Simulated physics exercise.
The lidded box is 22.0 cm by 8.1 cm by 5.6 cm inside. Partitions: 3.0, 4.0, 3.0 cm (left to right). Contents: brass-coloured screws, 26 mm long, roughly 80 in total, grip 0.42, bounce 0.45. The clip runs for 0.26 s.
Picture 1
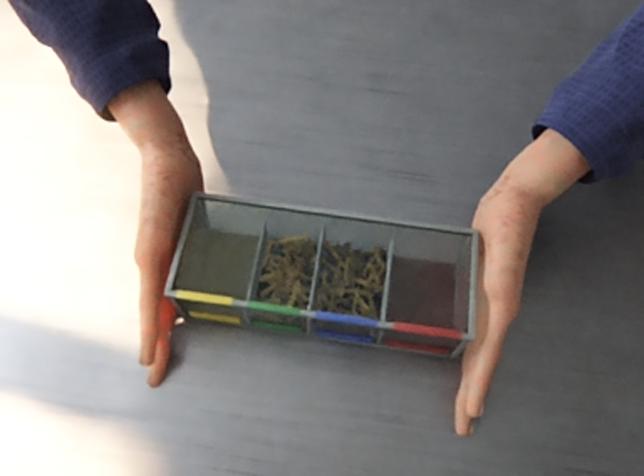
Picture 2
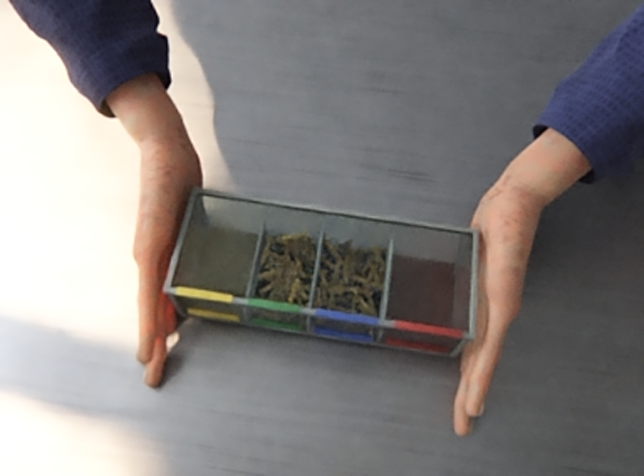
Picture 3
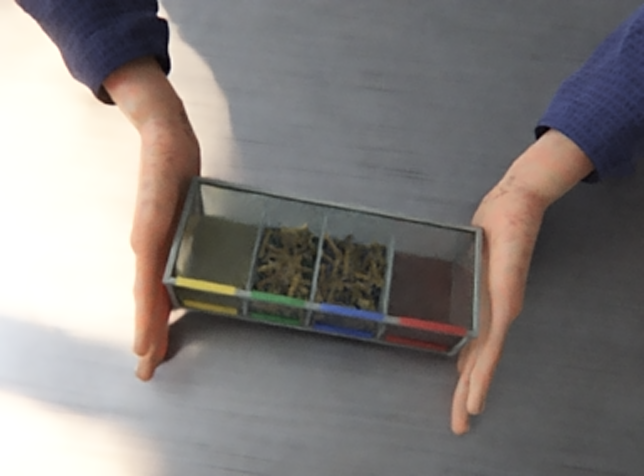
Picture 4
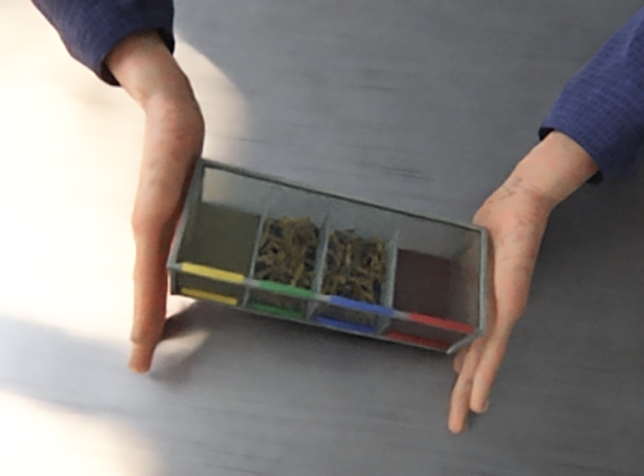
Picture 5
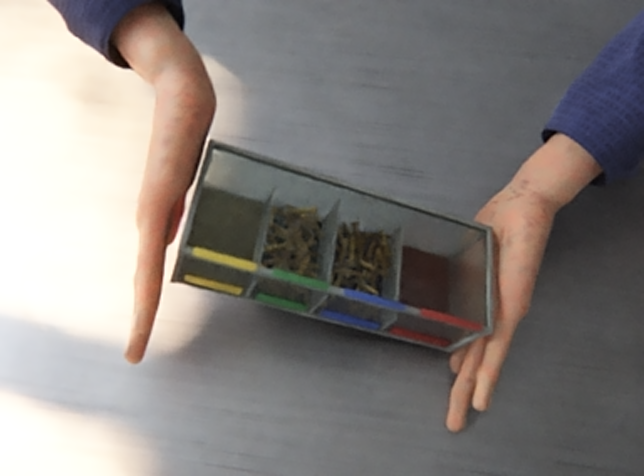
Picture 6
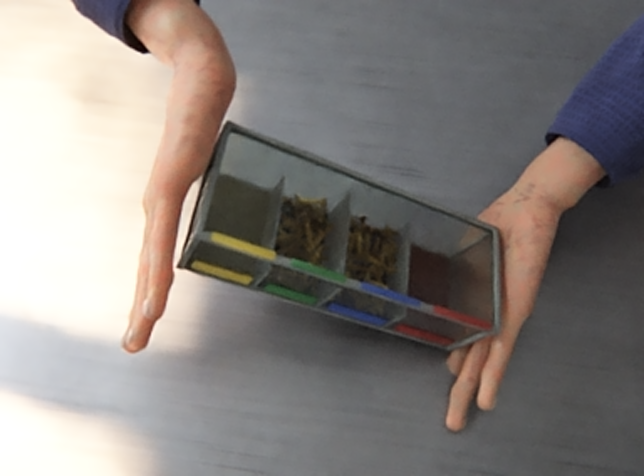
To begin with, two hands hold a clear lidded box nearly level, its four sections marked yellow, green, blue and red, with small brass-coloured pieces in the green and blue ones. The left hand then gradually raises its end, tilting the box down toward the right, while the pieces stay in their two middle sections.
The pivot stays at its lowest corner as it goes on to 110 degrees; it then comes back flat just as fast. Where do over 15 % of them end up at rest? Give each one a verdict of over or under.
Red compartment - over; blue compartment - under; green compartment - over; yellow compartment - under.
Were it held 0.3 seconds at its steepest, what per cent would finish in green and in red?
Green 30, red 60.
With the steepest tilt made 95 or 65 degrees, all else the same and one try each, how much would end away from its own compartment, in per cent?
Some 55 and 5 per cent.
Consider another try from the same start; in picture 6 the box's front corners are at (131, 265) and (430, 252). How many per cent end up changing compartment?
About 55 %.
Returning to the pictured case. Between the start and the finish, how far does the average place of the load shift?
I'd say close to 5.5 cm in total.
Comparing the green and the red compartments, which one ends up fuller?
Red.
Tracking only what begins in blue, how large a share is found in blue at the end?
My estimate is roughly 0 percent.
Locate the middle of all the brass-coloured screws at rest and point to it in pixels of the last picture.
When it all comes to rest, the middle is near (413, 282).
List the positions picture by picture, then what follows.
The first picture shows box tilt 0 degrees, front corners at (171, 292) and (468, 335); blue 50 %, green 50 %.
The second picture shows box tilt 1 degrees, front corners at (170, 288) and (469, 334).
The third picture shows box tilt 5 degrees, front corners at (170, 279) and (473, 332), lowest corner right back.
The fourth picture shows box tilt 12 degrees, front corners at (175, 264) and (479, 330), lowest corner right back.
The fifth picture shows box tilt 18 degrees, front corners at (185, 248) and (486, 328), lowest corner right back.
The sixth picture shows box tilt 24 degrees, front corners at (202, 232) and (495, 328), lowest corner right back; blue 50 %, green 50 %.
Then, 0.82 s after the last picture, tilt 109 degrees; red 40 %, blue 25 %, green 40 %.
Then, 1.36 s after the last picture, tilt 48 degrees; red 60 %, blue 5 %, green 35 %.
Then, 1.97 s after the last picture, tilt 0 degrees; red 60 %, blue 10 %, green 30 %.
In the end, red 60 %, blue 10 %, green 30 %, yellow 0 %.
